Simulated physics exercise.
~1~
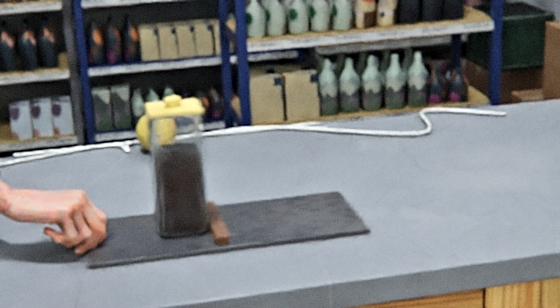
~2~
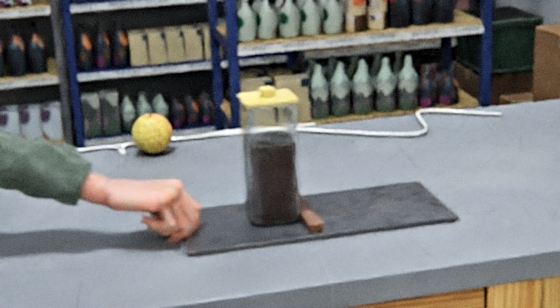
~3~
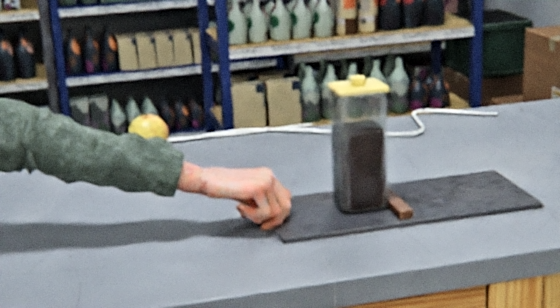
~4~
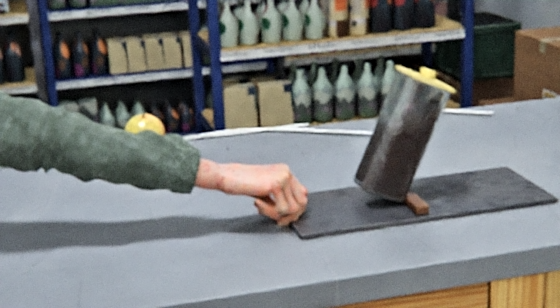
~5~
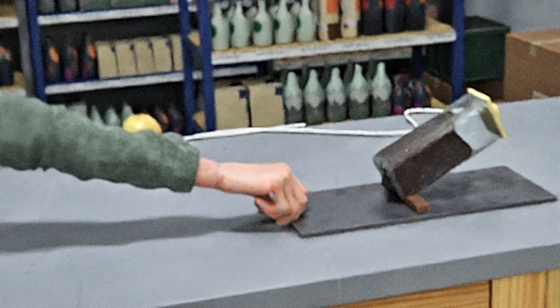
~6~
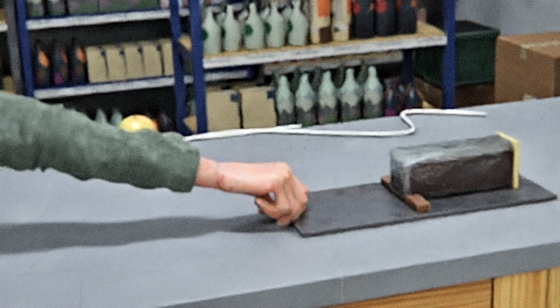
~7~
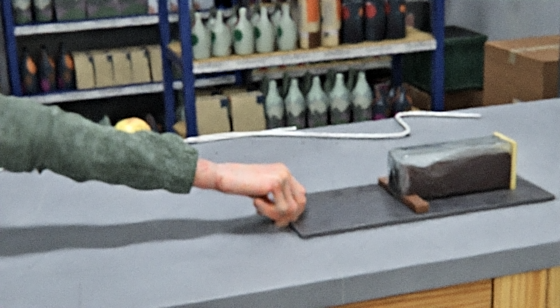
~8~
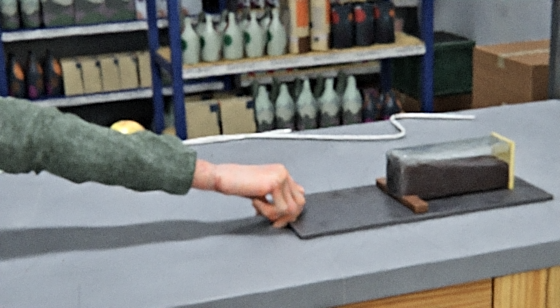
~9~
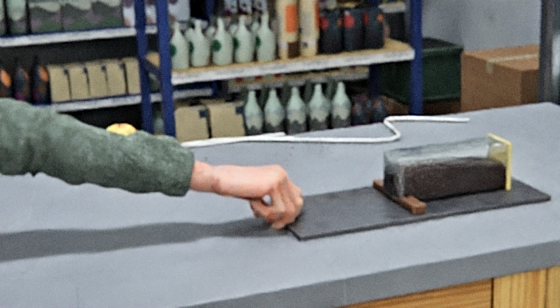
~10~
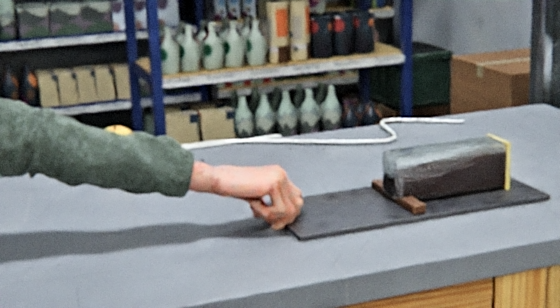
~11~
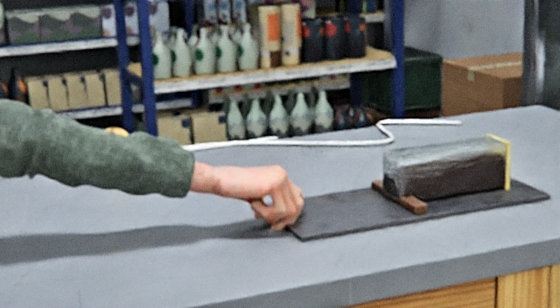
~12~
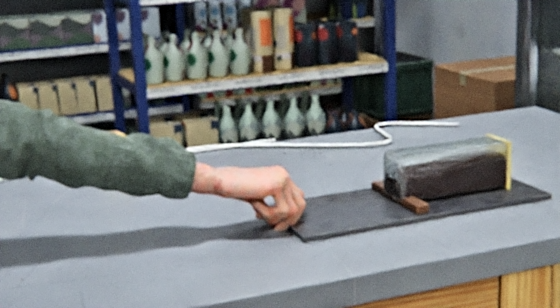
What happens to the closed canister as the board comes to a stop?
The canister tips over the small wooden strip to the right and ends up lying on its side on the board.
